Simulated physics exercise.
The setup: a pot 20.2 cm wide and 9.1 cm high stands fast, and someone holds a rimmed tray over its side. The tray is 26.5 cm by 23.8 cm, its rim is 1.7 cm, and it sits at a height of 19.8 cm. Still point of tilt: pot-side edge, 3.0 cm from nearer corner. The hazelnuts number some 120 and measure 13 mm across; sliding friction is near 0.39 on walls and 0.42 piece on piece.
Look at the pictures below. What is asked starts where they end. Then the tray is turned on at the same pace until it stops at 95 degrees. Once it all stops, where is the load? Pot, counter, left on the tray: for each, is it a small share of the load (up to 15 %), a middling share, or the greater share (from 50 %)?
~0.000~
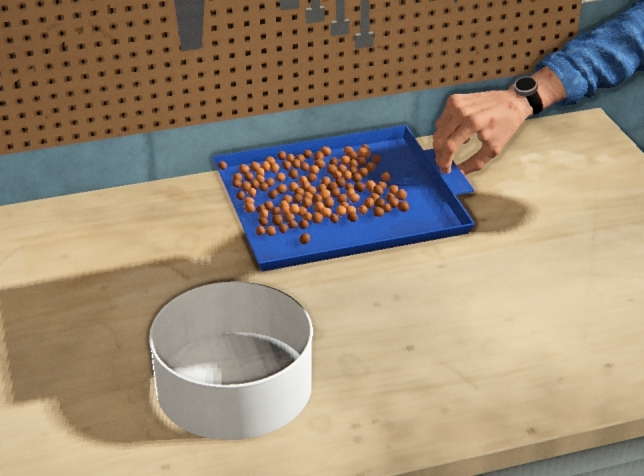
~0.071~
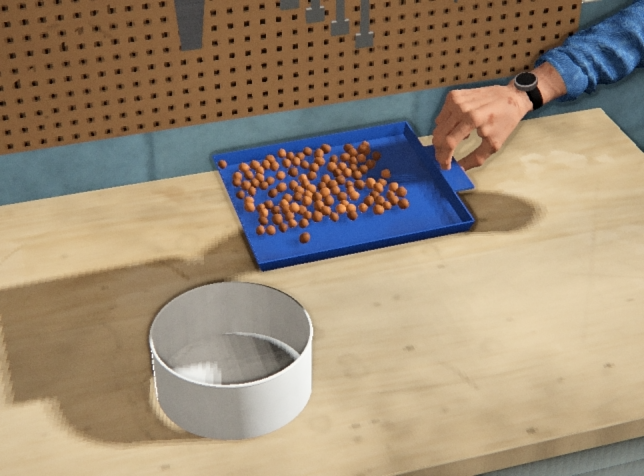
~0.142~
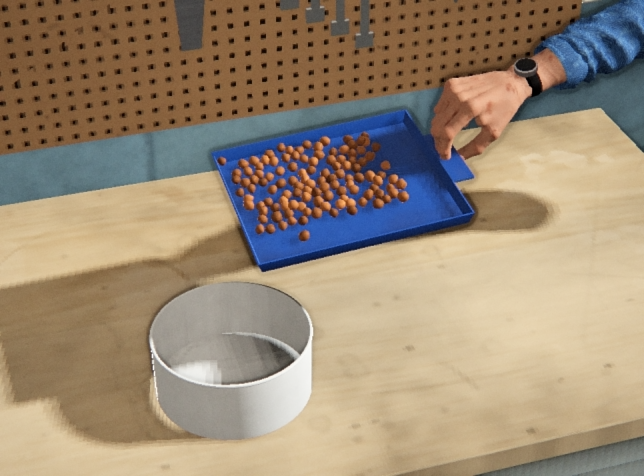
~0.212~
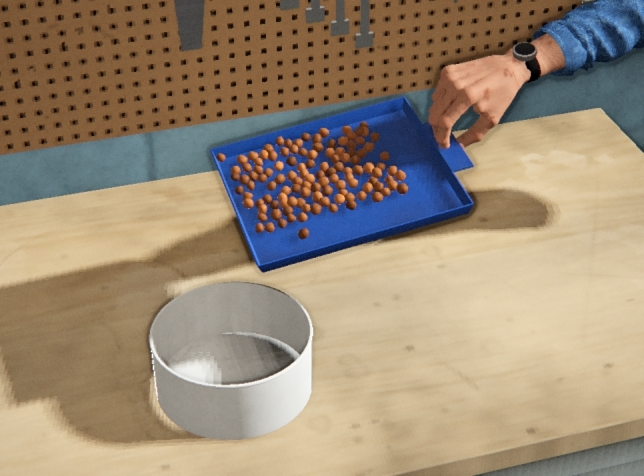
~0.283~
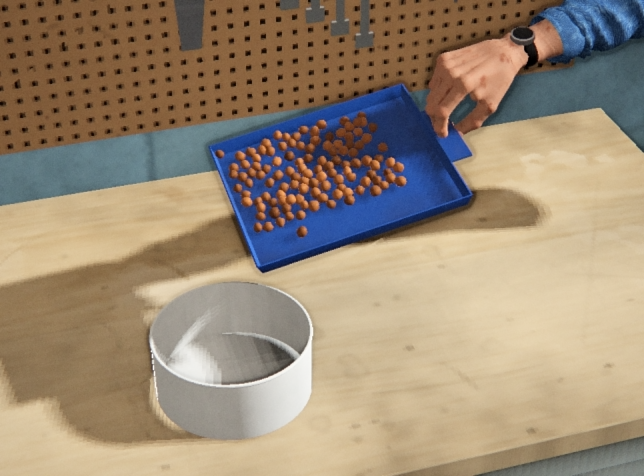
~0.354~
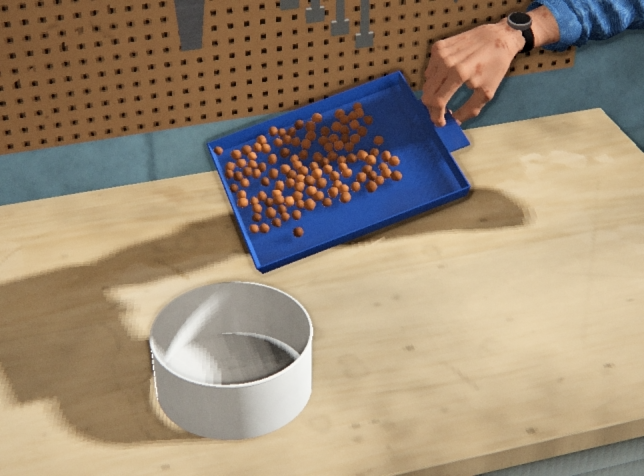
Pot: The greater share, counter: A small share, left on the tray: A small share.
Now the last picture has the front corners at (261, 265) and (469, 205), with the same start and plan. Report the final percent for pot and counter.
In the pot: 85 per cent; on the counter: 15 per cent.
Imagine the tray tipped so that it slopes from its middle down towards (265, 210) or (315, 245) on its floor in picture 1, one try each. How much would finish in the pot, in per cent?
The share comes to about 40 in a hundred, then about 70 in a hundred.
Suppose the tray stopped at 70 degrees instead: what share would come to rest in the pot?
It would be near 95 per cent.
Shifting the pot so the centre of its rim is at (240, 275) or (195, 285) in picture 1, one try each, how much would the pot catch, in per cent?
Around 0 per cent, then around 15 per cent.
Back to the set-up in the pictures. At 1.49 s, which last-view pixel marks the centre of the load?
(230, 218) or thereabouts.
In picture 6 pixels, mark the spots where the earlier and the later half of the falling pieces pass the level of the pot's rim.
I'd mark about (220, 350) for the first half and about (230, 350) for the second.
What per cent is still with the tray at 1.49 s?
I'd put it at roughly 85 per cent.
After 1.04 s, tilt 53 degrees; the tray holds 100 %, the pot 0 %.
After 1.49 s, tilt 78 degrees; the tray holds 85 %, the pot 5 %.
Then, at 2.02 s, tilt 95 degrees; the tray holds 0 %, the pot 100 %.
By 2.7 s all is still; pot 100 %, counter 0 %, tray 0 %.
